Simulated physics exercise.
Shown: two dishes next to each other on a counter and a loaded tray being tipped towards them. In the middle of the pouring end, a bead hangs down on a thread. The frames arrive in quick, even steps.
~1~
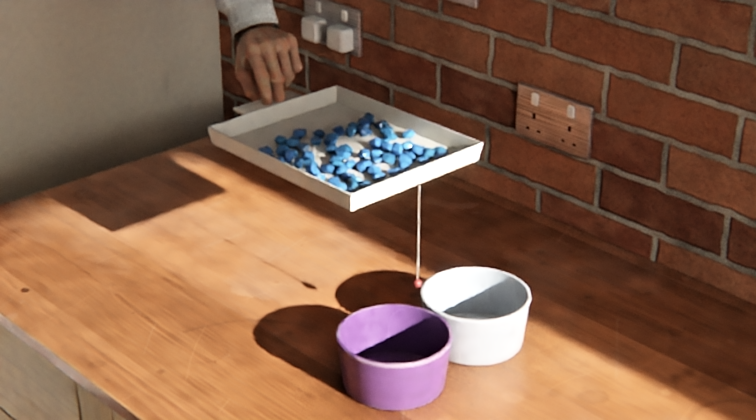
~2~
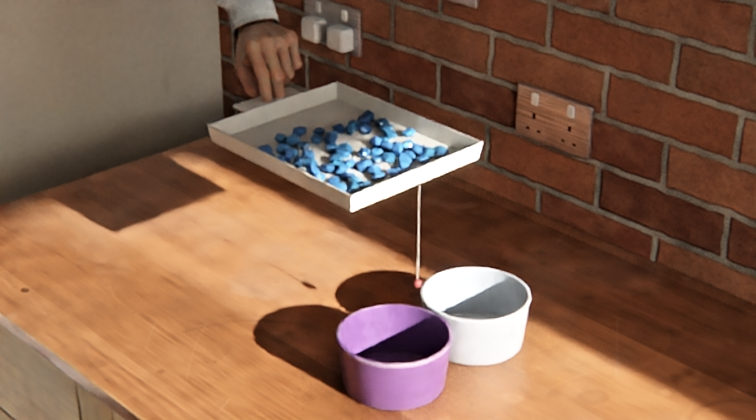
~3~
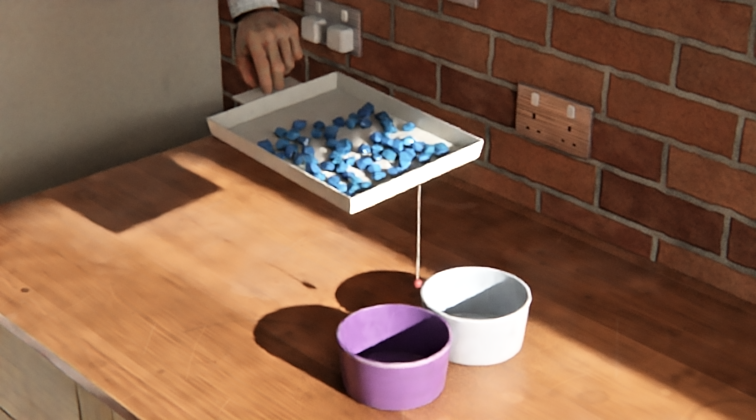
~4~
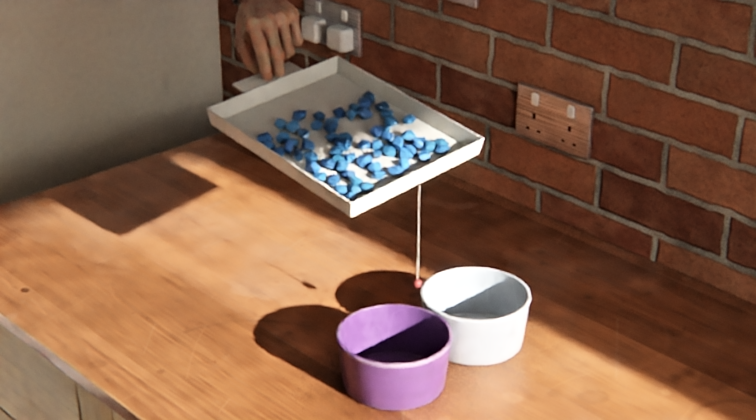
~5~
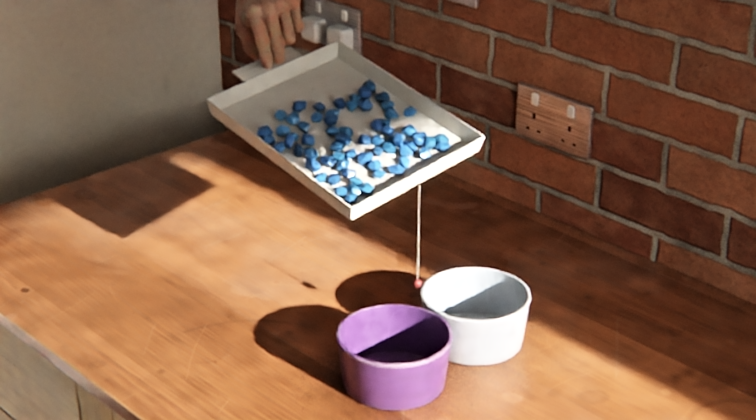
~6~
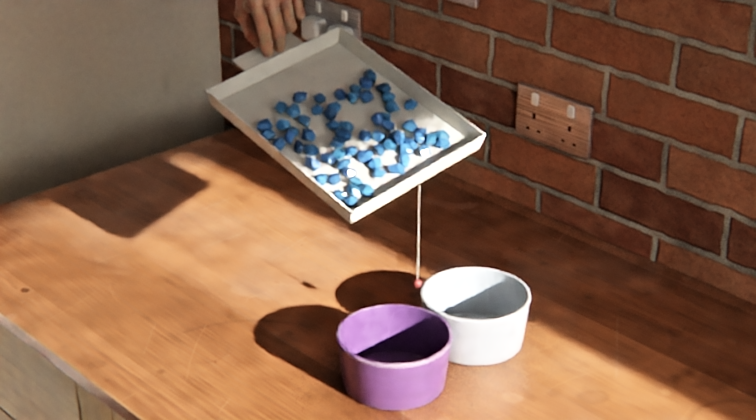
Hand gradually raising the back of a white tray of blue stones, tilting it above purple and white bowls on a wooden counter.
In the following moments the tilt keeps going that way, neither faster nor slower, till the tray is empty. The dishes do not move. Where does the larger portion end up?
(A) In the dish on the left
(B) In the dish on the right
Option A: In the dish on the left.
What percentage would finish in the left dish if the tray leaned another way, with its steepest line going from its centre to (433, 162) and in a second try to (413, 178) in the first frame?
In turn some 0 and 30 per cent.
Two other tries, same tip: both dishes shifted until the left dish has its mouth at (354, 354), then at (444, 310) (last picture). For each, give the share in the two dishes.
Estimates in order: 60 percent, 10 percent.
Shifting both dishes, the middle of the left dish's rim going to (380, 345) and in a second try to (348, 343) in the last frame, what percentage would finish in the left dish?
The first position comes out at 70 per cent, the other at 70 per cent.
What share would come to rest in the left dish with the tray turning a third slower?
Some 90 per cent.
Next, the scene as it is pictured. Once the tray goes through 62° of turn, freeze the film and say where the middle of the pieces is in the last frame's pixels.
I'd mark the middle close to (367, 174).
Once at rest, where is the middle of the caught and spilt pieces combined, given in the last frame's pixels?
The centre comes to rest near (388, 371).
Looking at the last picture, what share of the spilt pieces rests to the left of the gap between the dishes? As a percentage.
It works out to some 80 per cent.
Soon, tray tipped steeply; all on the tray.
A while on, tray tipped right over; about half on the tray; about a third in the left dish; a stray few outside both; about a quarter in the air.
Towards the end, tray tipped past a quarter turn; most in the left dish; about a quarter outside both.
Finally, tray tipped past a quarter turn; most in the left dish; none in the right dish; about a quarter outside both.
